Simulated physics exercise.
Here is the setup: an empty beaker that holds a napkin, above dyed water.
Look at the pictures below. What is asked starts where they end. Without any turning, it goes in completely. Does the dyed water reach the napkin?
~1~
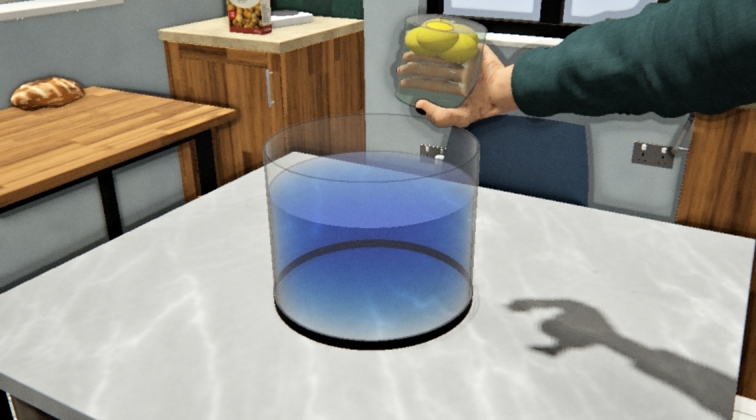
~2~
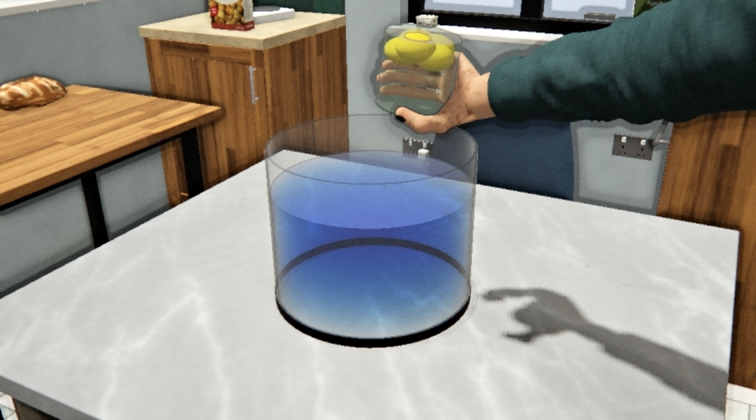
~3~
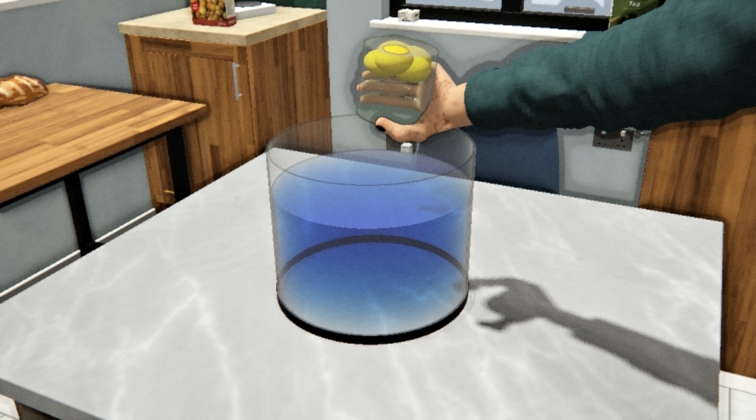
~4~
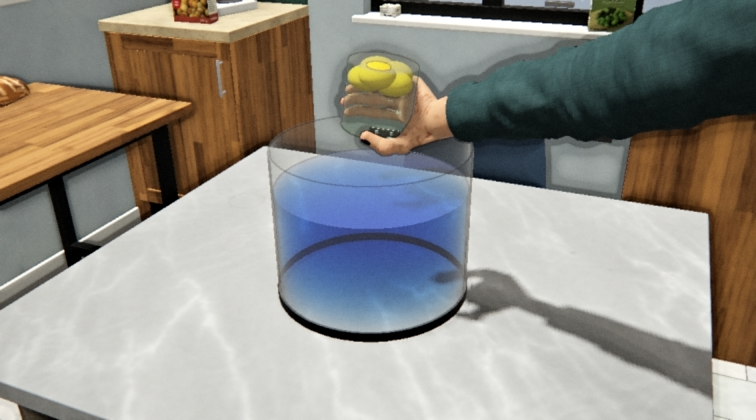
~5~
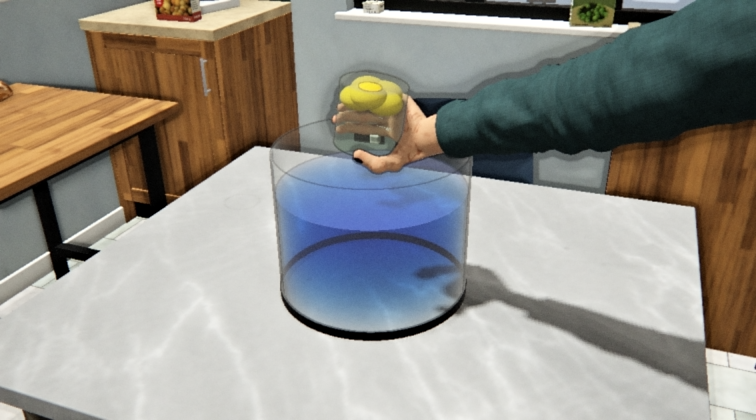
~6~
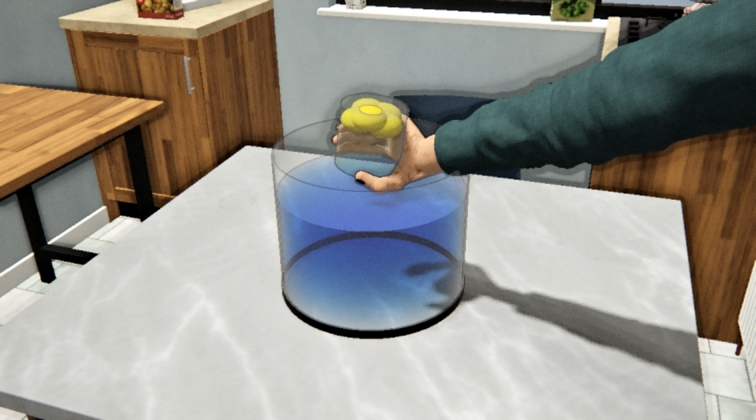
No.
Soon after, the beaker enters the dyed water.
Later, air is trapped inside and holds the level down.
In the end, the beaker is under, still full of air, and the napkin is dry.
